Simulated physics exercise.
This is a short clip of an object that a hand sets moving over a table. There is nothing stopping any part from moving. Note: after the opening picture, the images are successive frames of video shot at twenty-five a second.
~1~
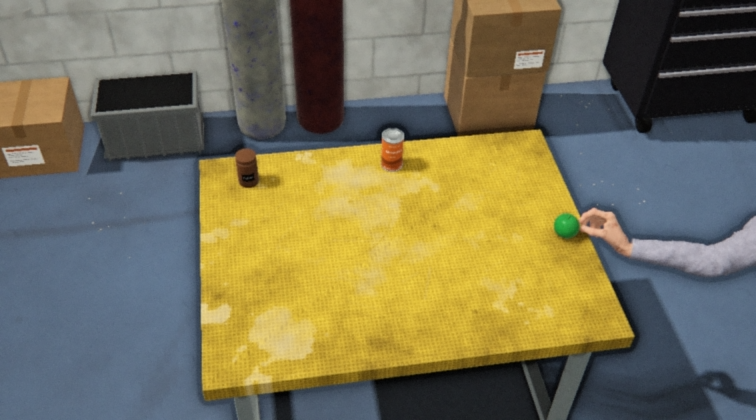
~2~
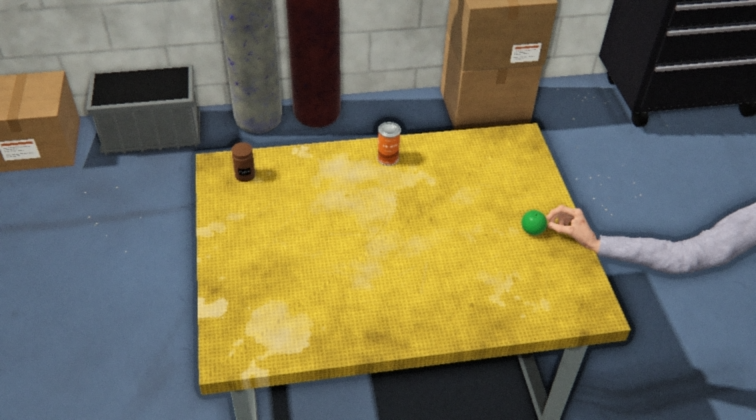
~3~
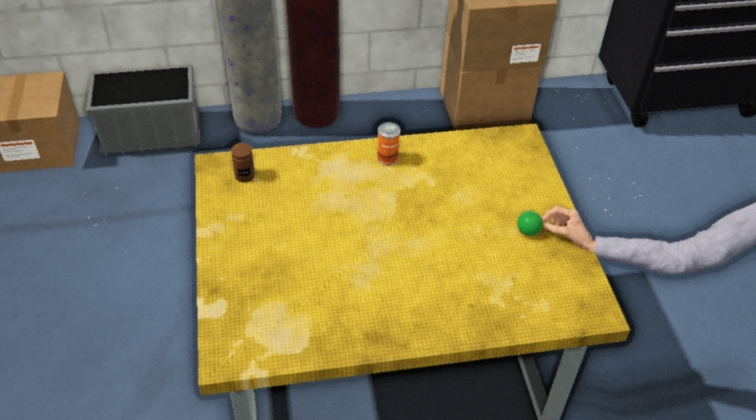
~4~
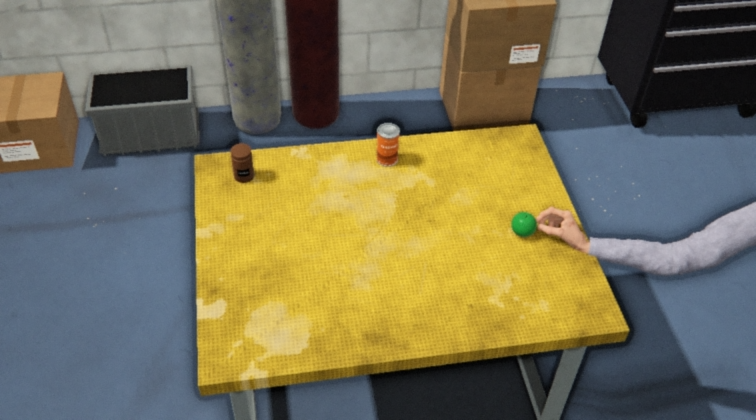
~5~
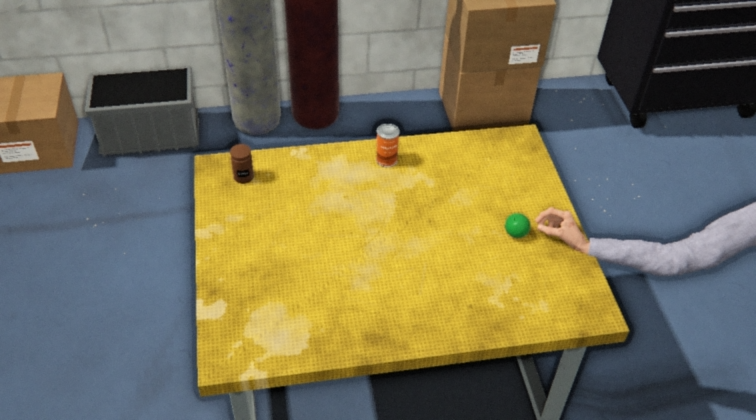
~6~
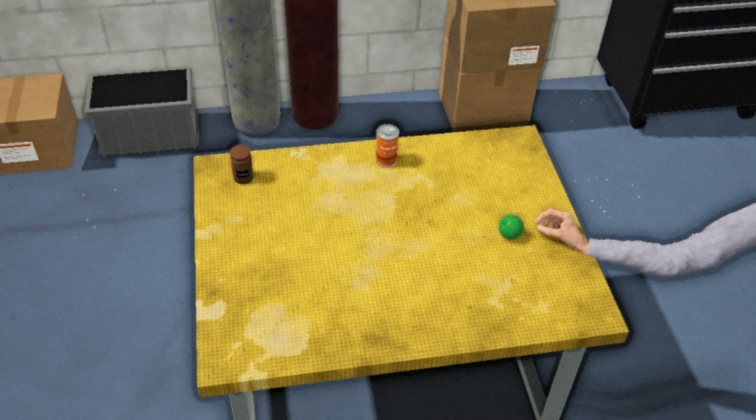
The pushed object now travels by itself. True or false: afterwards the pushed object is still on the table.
True.
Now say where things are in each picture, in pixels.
Under the hand; green apple (567, 226), in the first frame.
Under the hand; green apple (534, 223), in the second frame.
Under the hand; green apple (530, 223), in the third frame.
Green apple (524, 224), in the fourth frame.
Green apple (518, 226) shifted a little, in the fifth frame.
Green apple (512, 227) shifted a little, in the sixth frame.
Then, 0.30 s on from there, green apple shifted well along near (471, 231).
Then, 0.80 s on from there, green apple shifted well along near (422, 237).
In the end, moved from the start, green apple. At the end, from the last picture's camera, green apple near (391, 240).
